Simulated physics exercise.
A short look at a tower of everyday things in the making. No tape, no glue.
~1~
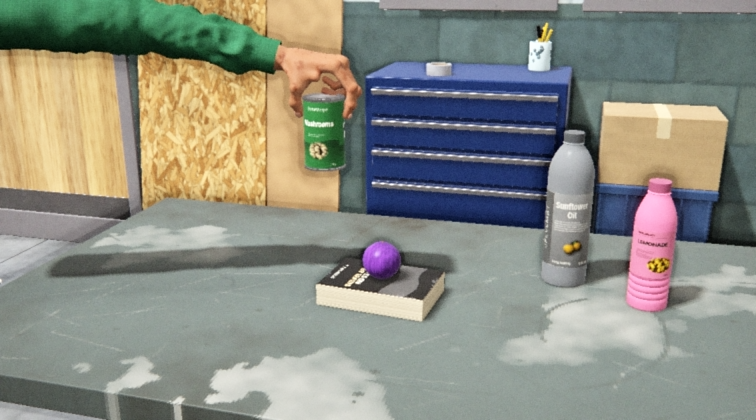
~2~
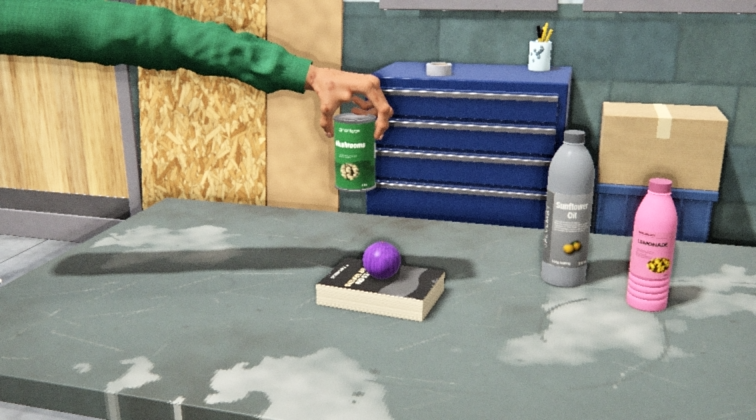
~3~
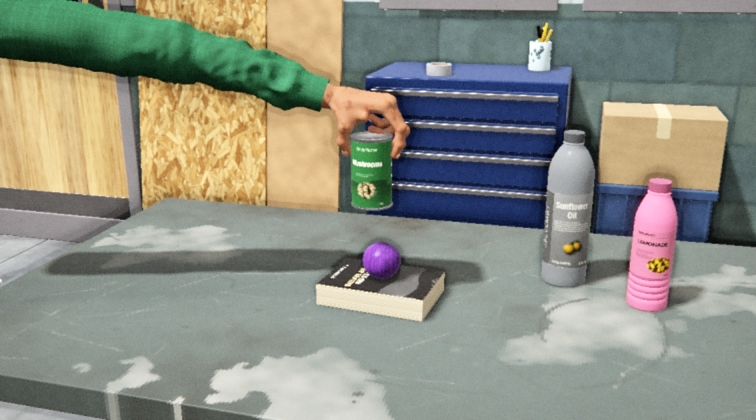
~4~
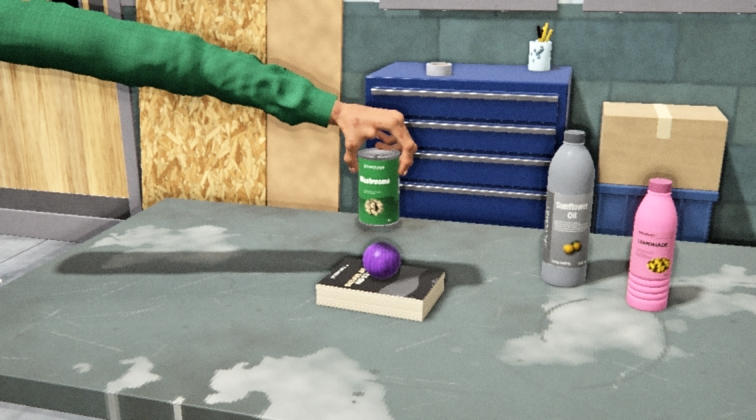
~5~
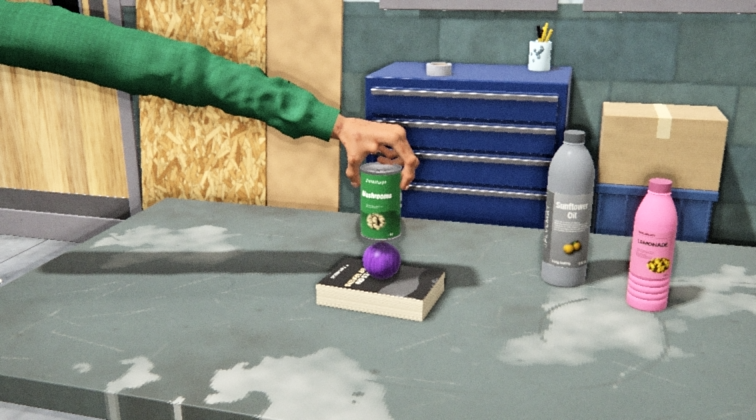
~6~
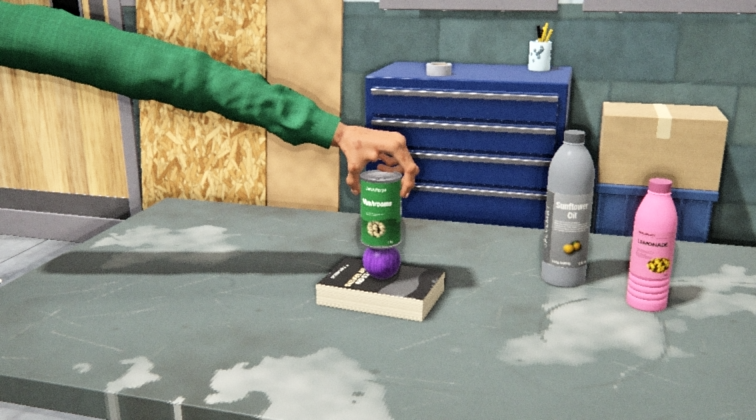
A hand in a green sleeve moved a green tin to the right and down, then set it on a round purple onion resting on a black book, fingers still holding the tin.
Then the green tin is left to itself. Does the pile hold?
Outcome: The pile loses its balance.
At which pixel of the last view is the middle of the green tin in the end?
At about (259, 254).
Then, 0.60 s past the last view, green tin rocked 27° from its first pose near (363, 210).
Then, 0.80 s past the last view, green tin now fallen.
Then, 0.90 s past the last view, things are still on the move.
Then, 1.20 s past the last view, as before.
Finally, fallen, green tin; the other 4 still in place. Final places as the last picture's camera would see them, green tin near (258, 254). The pile comes apart.
